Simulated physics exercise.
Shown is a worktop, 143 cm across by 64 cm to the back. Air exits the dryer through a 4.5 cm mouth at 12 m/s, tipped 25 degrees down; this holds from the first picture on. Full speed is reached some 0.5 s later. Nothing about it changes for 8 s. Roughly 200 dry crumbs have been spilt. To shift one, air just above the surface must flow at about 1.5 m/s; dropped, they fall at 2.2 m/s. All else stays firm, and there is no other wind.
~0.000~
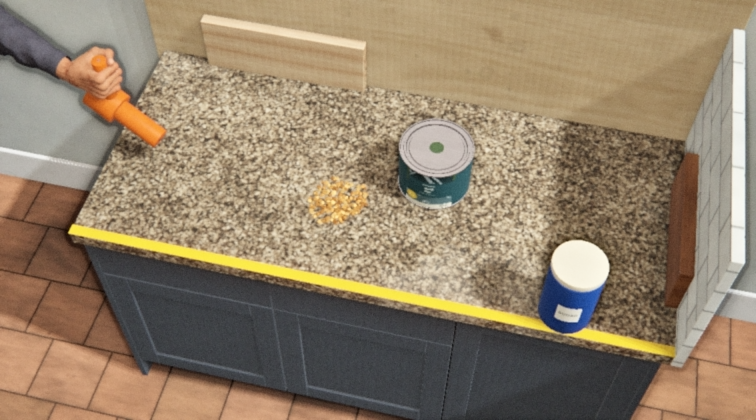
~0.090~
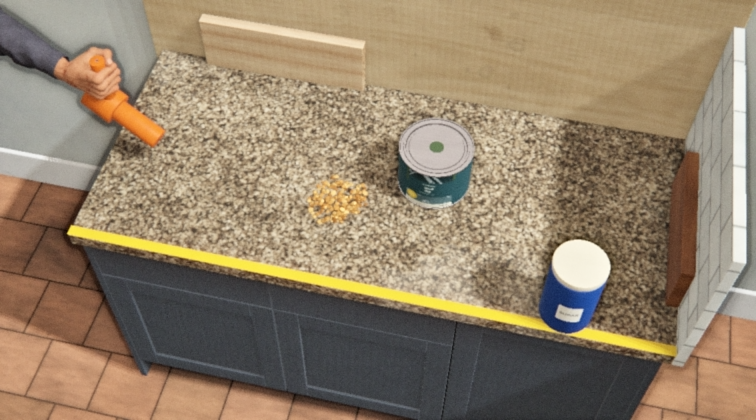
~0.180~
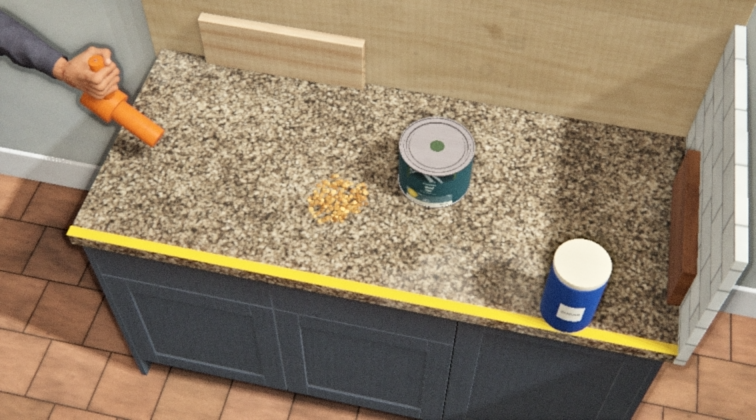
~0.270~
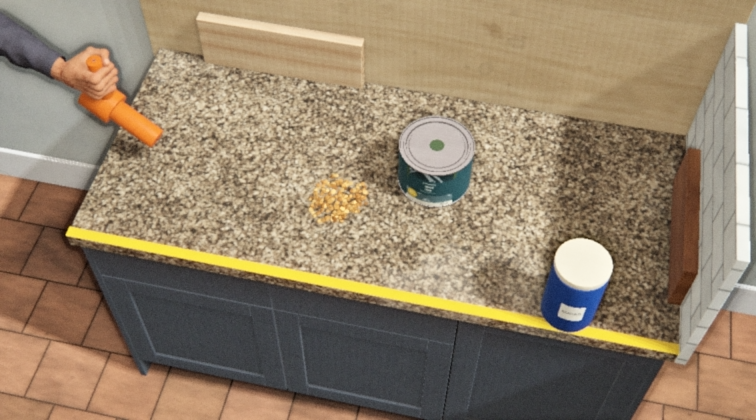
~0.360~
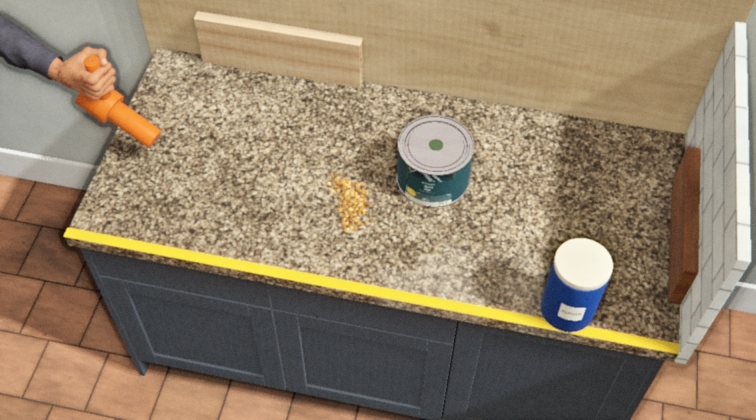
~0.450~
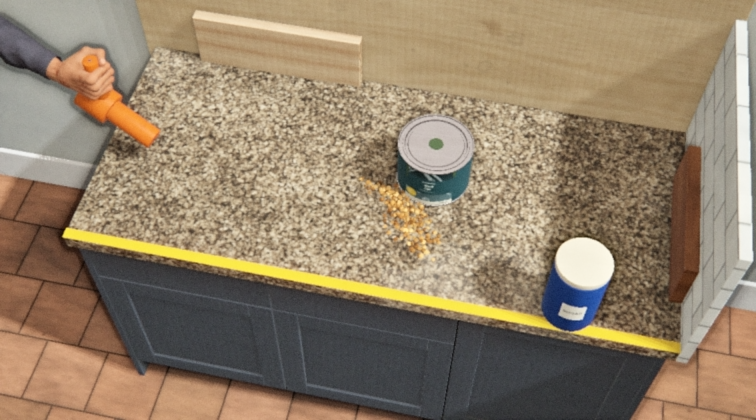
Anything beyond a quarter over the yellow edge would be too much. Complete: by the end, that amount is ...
Not reached.
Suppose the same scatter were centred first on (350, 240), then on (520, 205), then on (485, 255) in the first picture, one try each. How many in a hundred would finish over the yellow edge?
Roughly 70 %, then 0 %, then 5 %.
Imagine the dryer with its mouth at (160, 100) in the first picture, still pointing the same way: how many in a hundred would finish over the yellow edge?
Around 70 per cent would end up there.
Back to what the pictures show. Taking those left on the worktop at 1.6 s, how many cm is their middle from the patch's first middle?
About 80 cm.
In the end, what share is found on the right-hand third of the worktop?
90 %.
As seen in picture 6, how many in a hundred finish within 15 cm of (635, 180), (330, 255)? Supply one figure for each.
Estimates in listed order: 15 %; 0 %.
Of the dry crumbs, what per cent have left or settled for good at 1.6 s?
About 50 per cent.
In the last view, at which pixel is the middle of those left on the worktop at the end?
Look somewhere near (669, 262).
After 1.6 s the count stands so, 0 % are over the yellow edge; the middle of those still in play is near (668, 266).
After 2.6 s the count stands so, 0 % are over the yellow edge; the middle of those still in play is near (668, 266).
After 4.4 s the count stands so, 2 % are over the yellow edge; the middle of those still in play is near (669, 262).
After 8.0 s, at the end, 2 % are over the yellow edge; the middle of those still in play is near (669, 262).
